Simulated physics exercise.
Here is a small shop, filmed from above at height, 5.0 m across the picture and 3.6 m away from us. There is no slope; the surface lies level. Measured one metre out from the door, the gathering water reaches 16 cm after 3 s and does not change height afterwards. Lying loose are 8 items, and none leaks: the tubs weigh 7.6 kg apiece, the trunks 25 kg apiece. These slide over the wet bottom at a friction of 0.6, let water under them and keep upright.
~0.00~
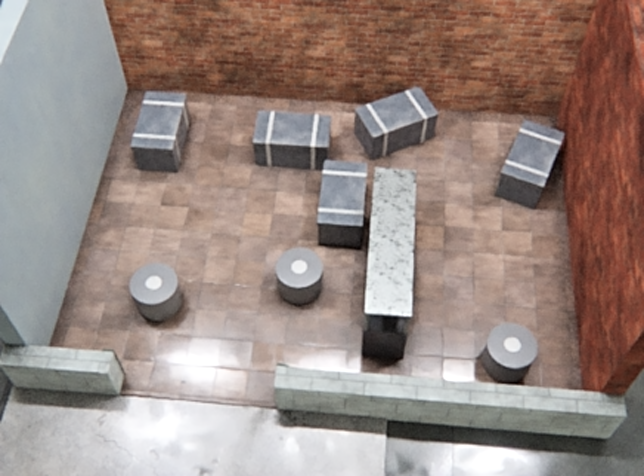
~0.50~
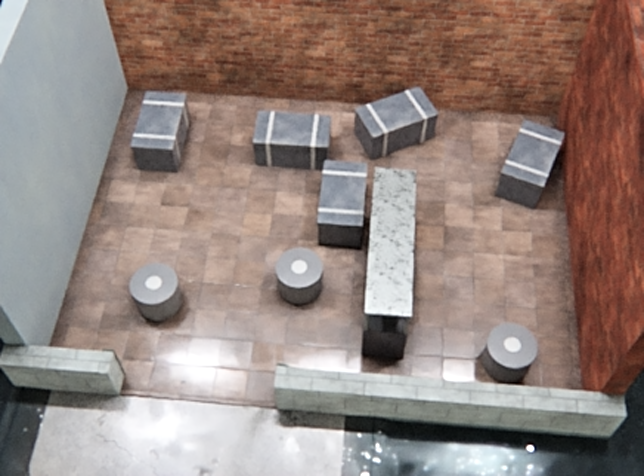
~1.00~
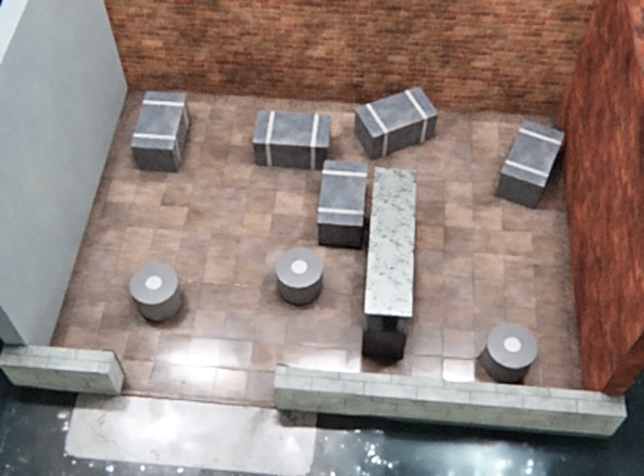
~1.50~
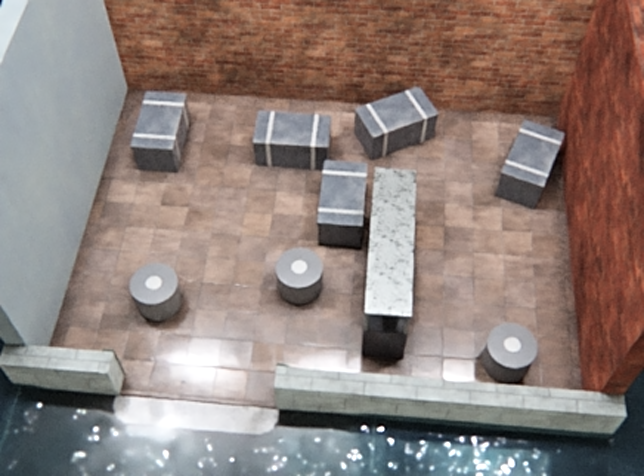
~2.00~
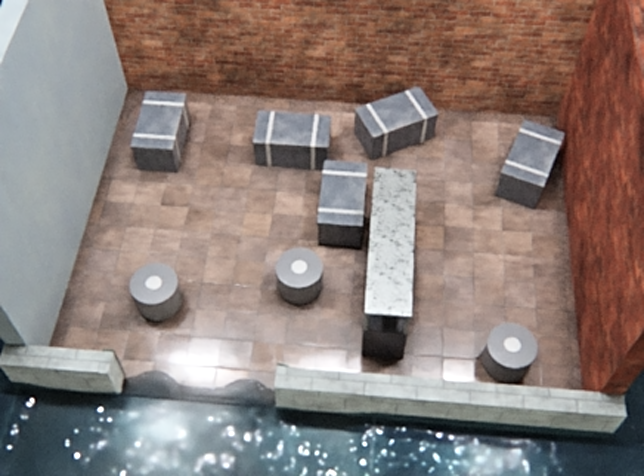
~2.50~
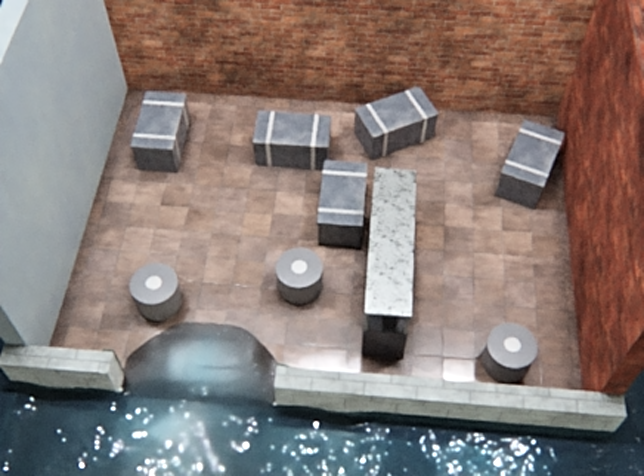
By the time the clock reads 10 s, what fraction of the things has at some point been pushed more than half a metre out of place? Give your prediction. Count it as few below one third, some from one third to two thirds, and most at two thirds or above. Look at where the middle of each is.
Some.
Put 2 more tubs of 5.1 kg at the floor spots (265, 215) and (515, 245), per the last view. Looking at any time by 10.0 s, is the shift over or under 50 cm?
Well, the first one tops the mark, and the second stays inside the mark.
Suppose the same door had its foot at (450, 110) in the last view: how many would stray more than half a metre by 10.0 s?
Then 1 of them would.
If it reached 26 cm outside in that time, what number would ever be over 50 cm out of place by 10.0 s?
I count 6 of them in that case.
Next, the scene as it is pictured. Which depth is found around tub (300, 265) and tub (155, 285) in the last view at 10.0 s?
Close to 4 and 11 centimetres.
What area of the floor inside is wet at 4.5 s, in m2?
Wet area: Approx. 6.0 m2.
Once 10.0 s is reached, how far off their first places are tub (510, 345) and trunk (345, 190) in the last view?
The first is 0 cm from its start, the second 5 cm.
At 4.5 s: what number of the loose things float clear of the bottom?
The count is 0.
After 3.5 s 0 of 8 are over 50 cm from their spots; 0 afloat.
After 4.5 s 1 of 8 are over 50 cm from their spots; 0 afloat.
After 7.0 s 1 of 8 are over 50 cm from their spots; 3 afloat.
After 10.0 s 3 of 8 are over 50 cm from their spots, and 3 have been at some point; 3 afloat.
